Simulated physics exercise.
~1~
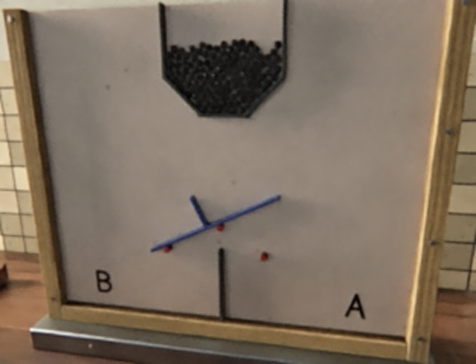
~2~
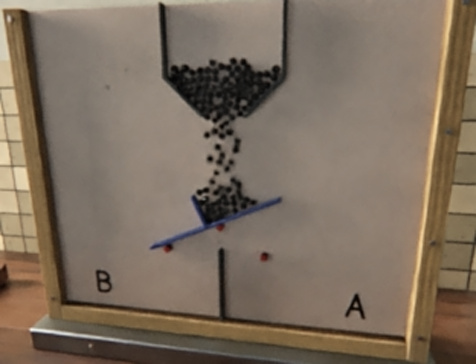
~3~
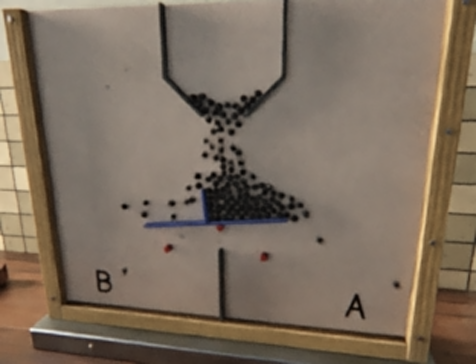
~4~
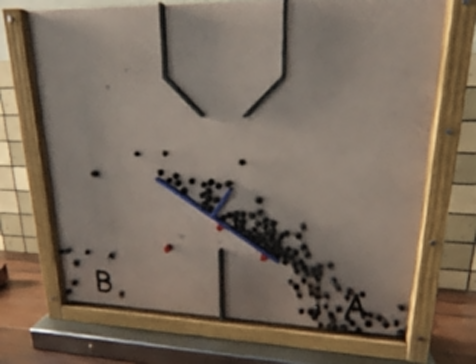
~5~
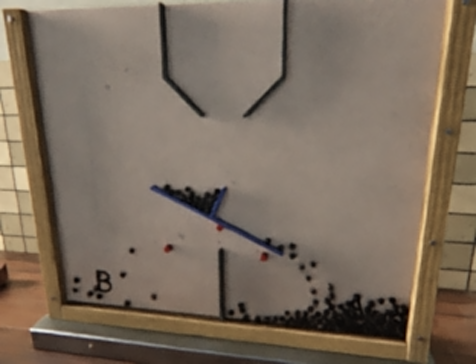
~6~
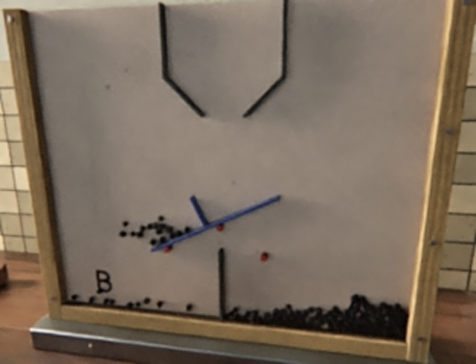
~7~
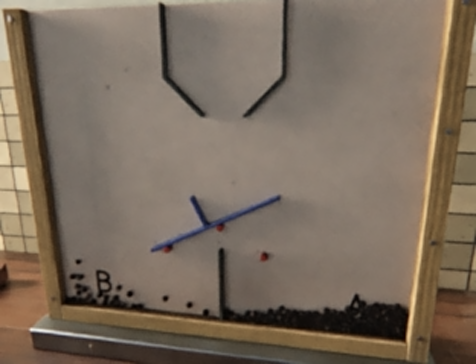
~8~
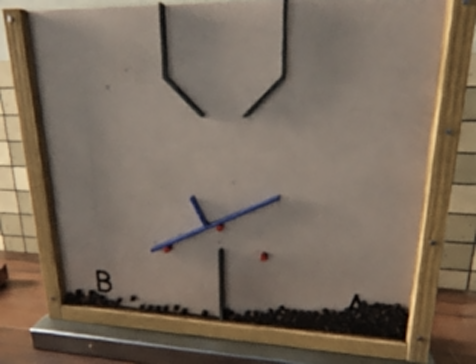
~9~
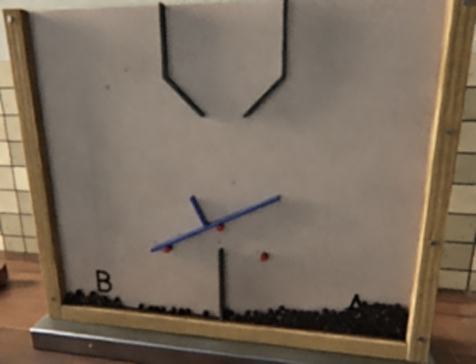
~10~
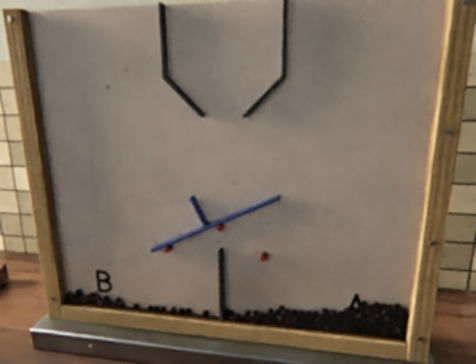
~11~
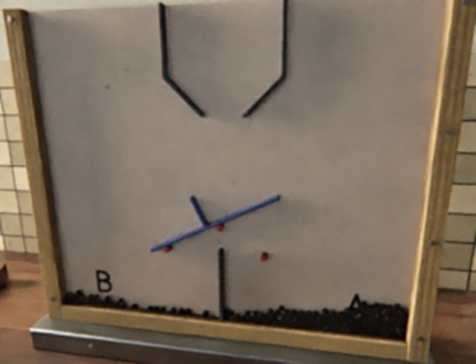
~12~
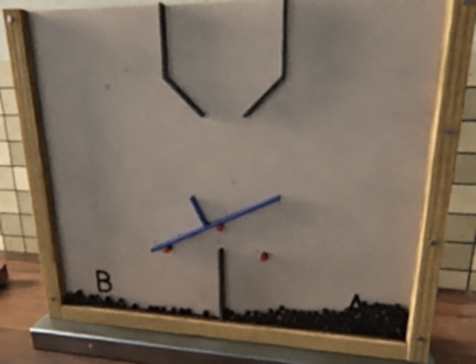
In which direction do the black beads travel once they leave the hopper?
They travel down, falling onto the blue tray and then on into the bins at the bottom of the box.
